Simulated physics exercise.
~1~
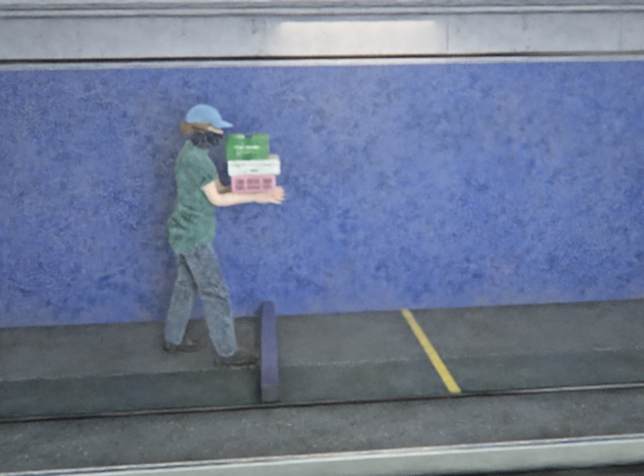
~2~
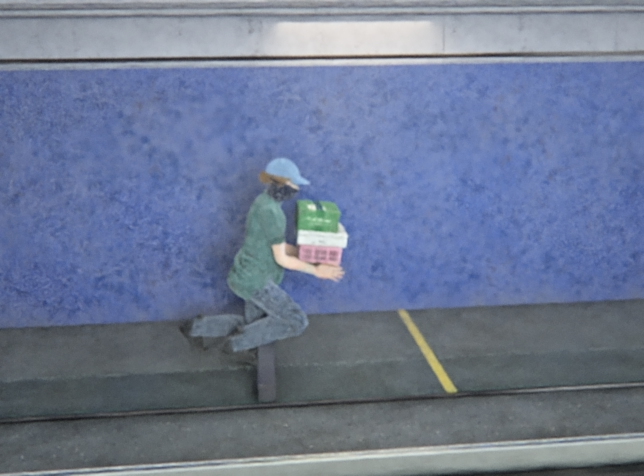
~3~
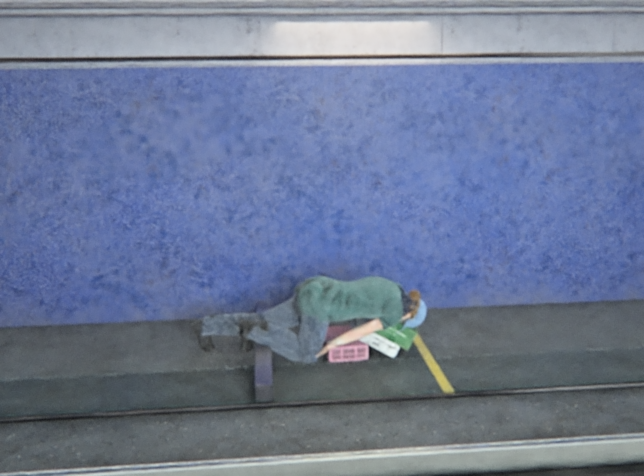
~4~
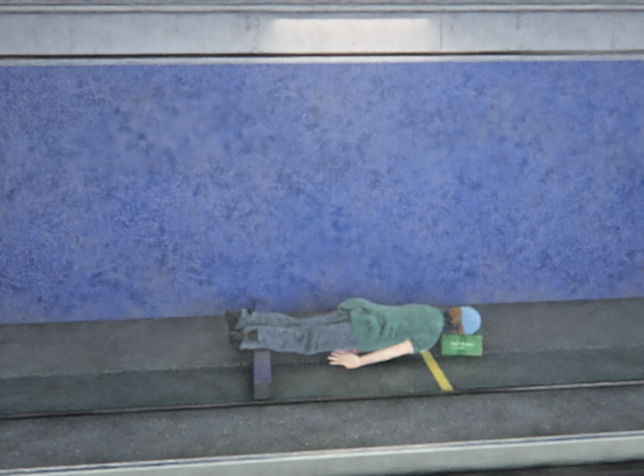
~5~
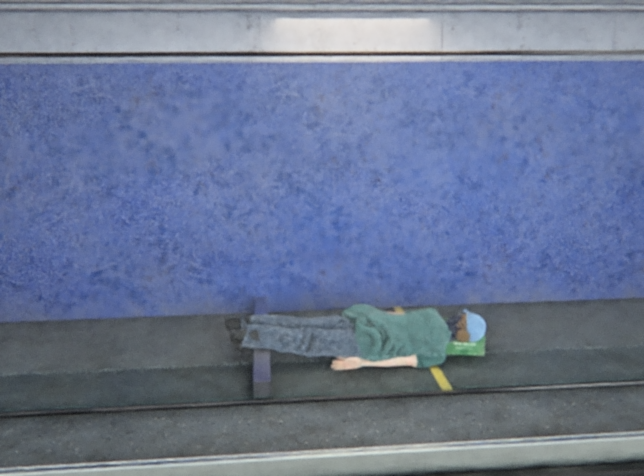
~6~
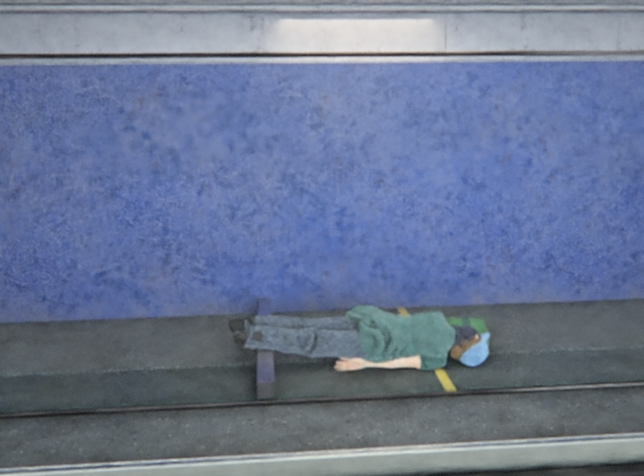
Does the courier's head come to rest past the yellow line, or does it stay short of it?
The courier's head comes to rest past the yellow line, on its right side.
